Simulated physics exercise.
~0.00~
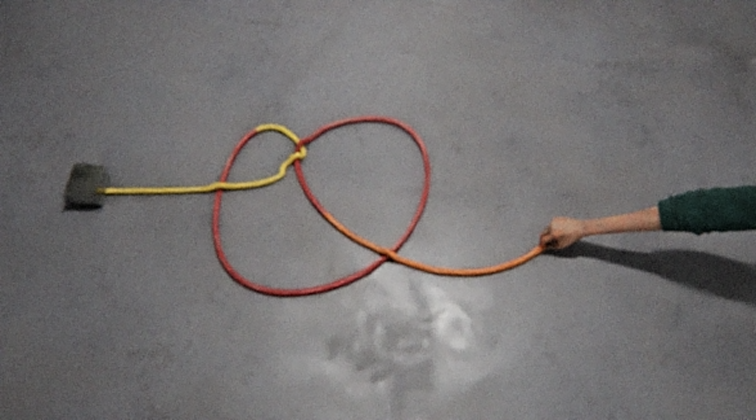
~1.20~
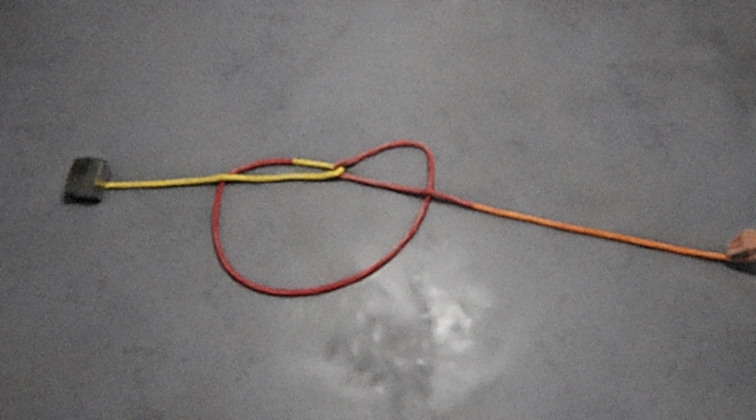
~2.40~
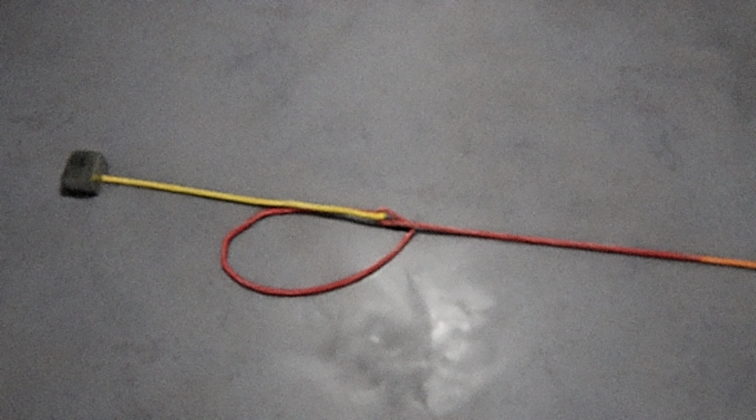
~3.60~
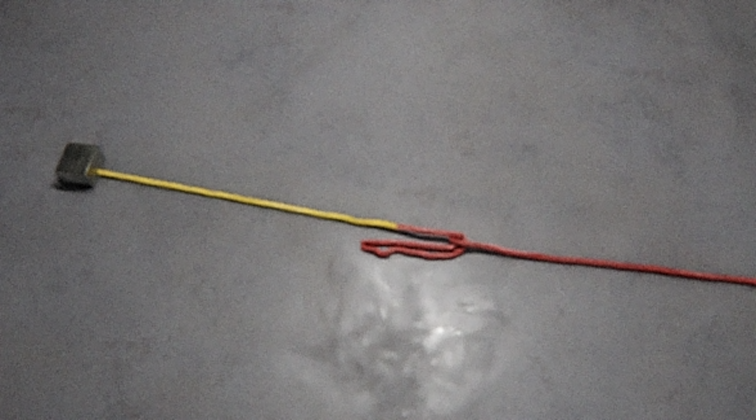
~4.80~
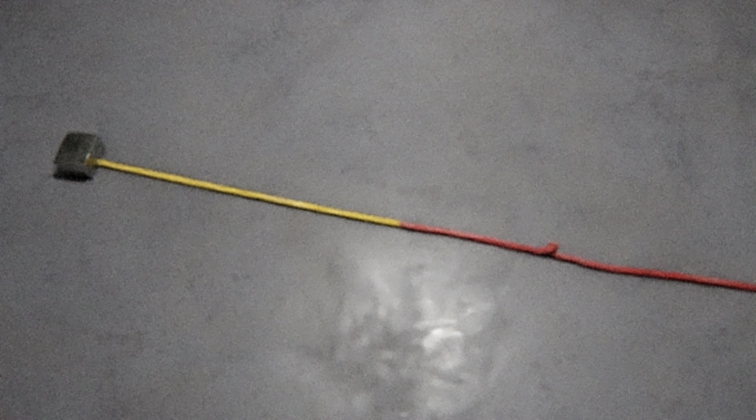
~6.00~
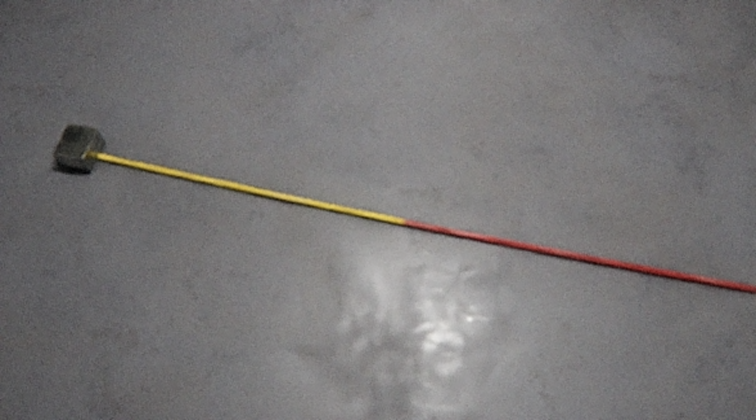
A rope coloured yellow, red and orange lies in loose, crossing loops on a grey hallway floor, seen from above, its yellow end tied to a dark block at the left. A hand and forearm in a dark green sleeve hold the orange end at the right and draw it away to the right, out of view. The upper loop shrinks first while the larger red loop stays open below. That loop then narrows to a thin, flattened fold and slides rightward as a tiny kink. Finally the kink disappears, leaving the yellow and red rope straight, without a knot.
